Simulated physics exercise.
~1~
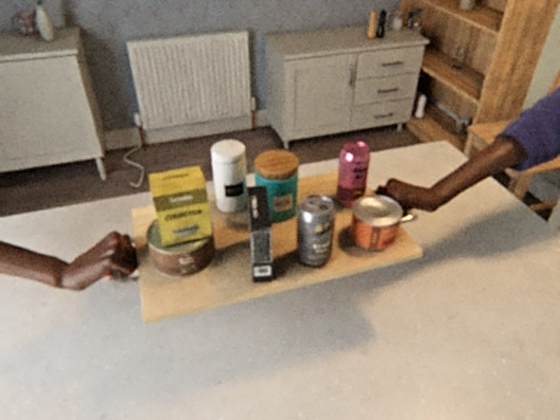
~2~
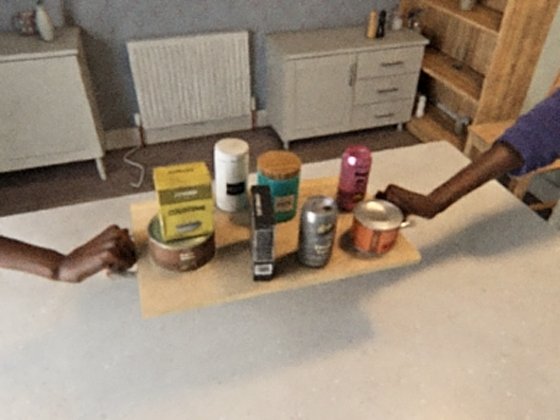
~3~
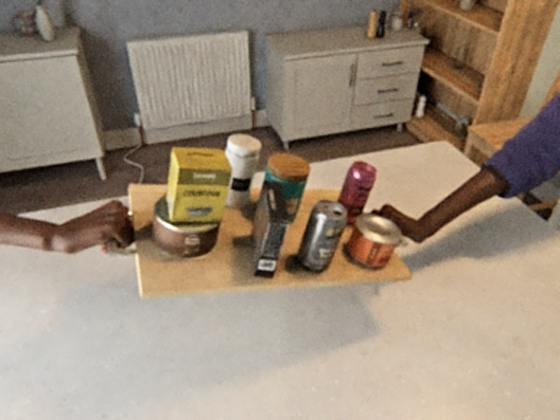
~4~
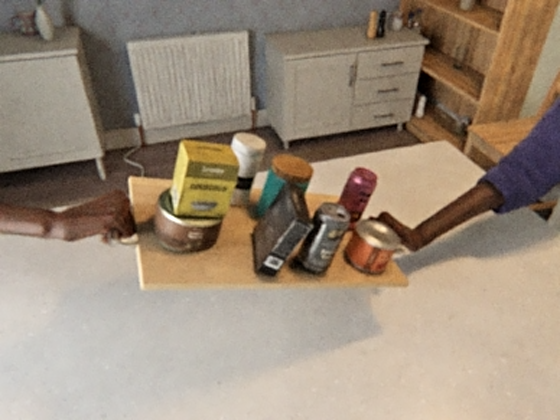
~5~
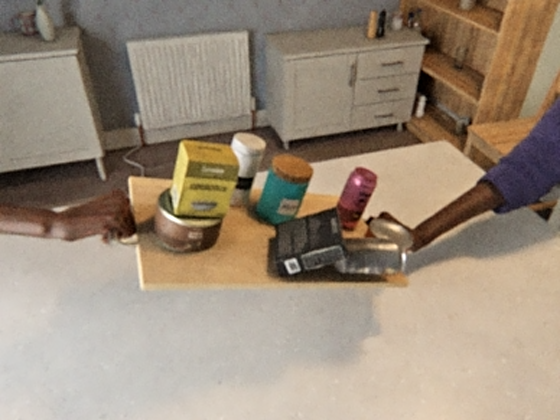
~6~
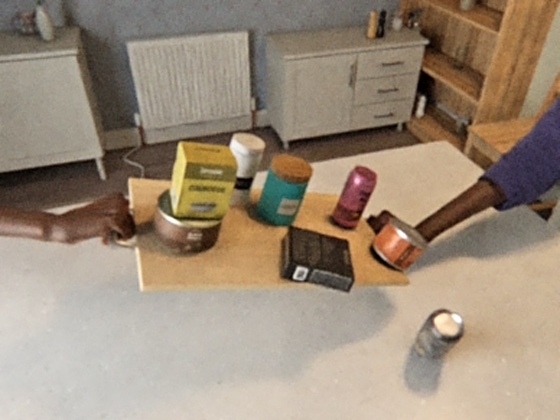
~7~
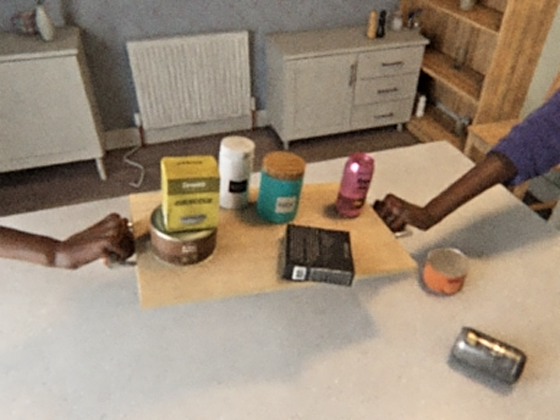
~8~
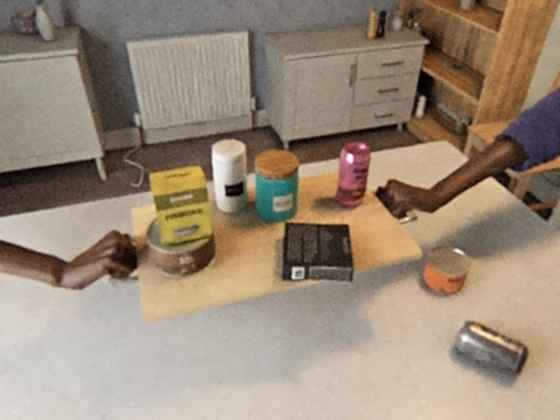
In a room with grey cabinets and a radiator, two hands hold a rimless wooden tray of cans, jars, tubs and boxes above a pale table. The tray tilts down to the right, and the yellow carton, black packet and grey can lean with it. The black packet topples onto its side as the grey can falls over beside the orange tub. The can drops off the right edge, and the tub follows it. The hands level the tray again, leaving the packet lying flat among the upright items, with the can and tub resting on the table.
